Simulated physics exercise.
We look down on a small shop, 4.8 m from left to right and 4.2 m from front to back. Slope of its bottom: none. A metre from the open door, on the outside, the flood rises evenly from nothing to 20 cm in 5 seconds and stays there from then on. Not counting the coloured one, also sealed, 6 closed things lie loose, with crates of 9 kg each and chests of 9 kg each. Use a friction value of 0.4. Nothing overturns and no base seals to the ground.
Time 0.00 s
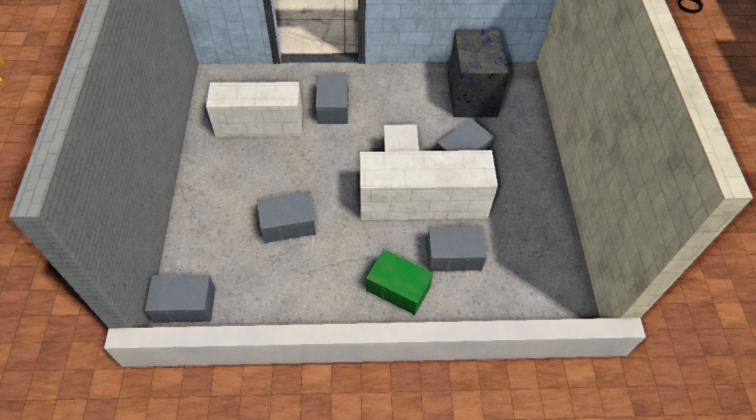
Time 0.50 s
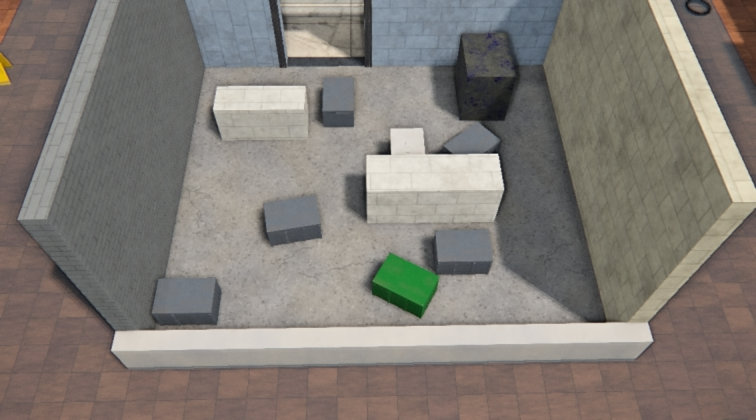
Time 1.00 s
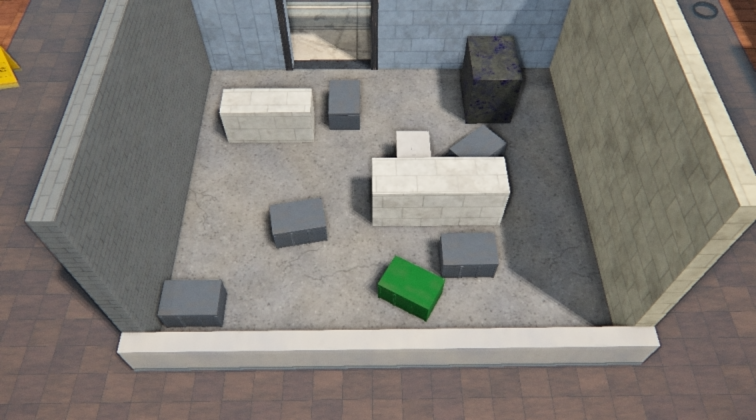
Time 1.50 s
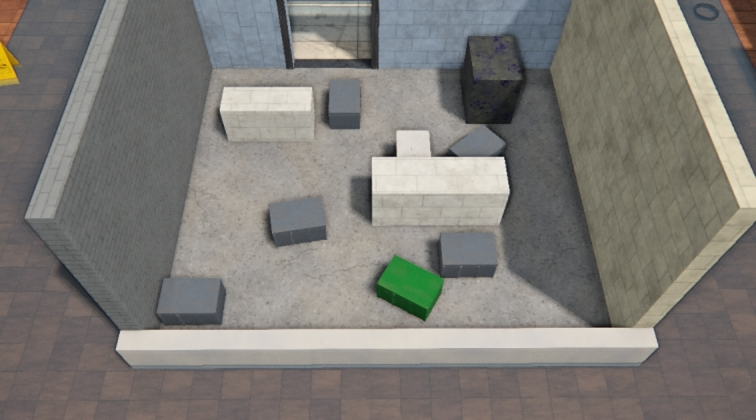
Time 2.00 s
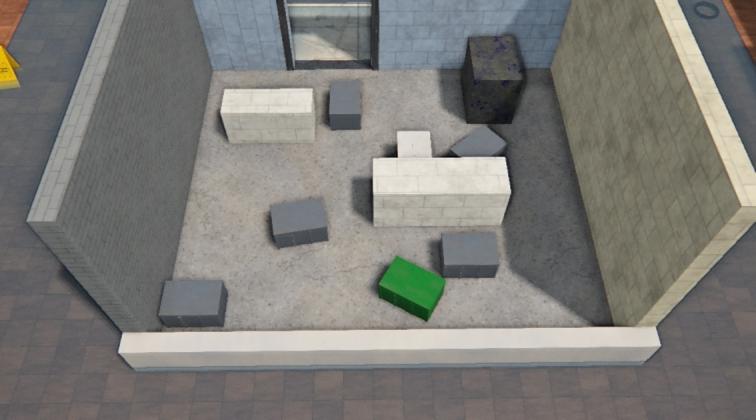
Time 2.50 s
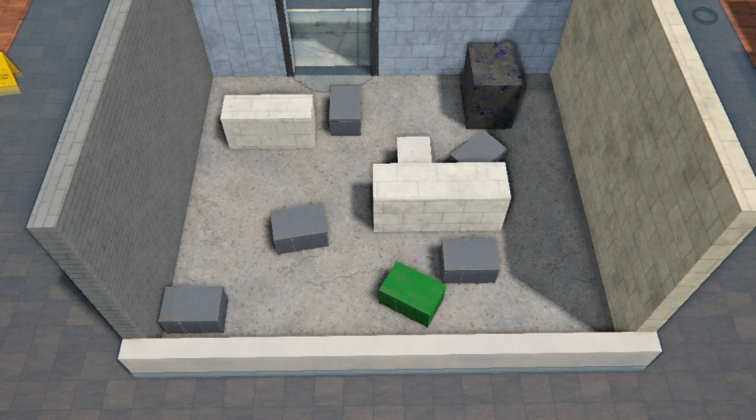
At the start, a green crate rests among grey and pale blocks in a small walled shop with an open doorway, surrounded by reddish paving. The view shifts slightly, and a yellow object shows at the left edge. The paving gradually turns dull grey, while nothing inside visibly moves.
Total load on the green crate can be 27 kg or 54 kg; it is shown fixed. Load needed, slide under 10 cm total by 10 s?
I reckon the answer is the lighter of the two.
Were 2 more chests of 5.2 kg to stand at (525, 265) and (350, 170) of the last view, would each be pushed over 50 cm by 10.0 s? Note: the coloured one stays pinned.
Respectively, not exceeded and exceeded.
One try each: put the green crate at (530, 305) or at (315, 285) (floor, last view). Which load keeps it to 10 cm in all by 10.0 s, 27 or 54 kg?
Respectively, the light option succeeds and the light option succeeds.
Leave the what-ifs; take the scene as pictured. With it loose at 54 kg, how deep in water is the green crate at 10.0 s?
About 3 cm.
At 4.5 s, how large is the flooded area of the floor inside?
Wet: Near 4.0 m2.
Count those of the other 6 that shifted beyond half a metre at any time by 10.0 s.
Answer: 4.
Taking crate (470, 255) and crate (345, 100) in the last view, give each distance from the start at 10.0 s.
0 cm and 250 cm respectively.
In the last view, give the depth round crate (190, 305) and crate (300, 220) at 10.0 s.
First roughly 8 cm, second roughly 6 cm.
After 3.5 s the green crate would be 0 cm from its start with 27 kg and 0 cm from its start with 54 kg; 0 cm of water round it then.
After 4.5 s the green crate would be 0 cm from its start with 27 kg and 0 cm from its start with 54 kg; 0 cm of water round it then.
After 7.0 s the green crate would be 0 cm from its start with 27 kg and 0 cm from its start with 54 kg; 1 cm of water round it then.
After 10.0 s the green crate would be 0 cm from its start with 27 kg and 0 cm from its start with 54 kg; 3 cm of water round it then.
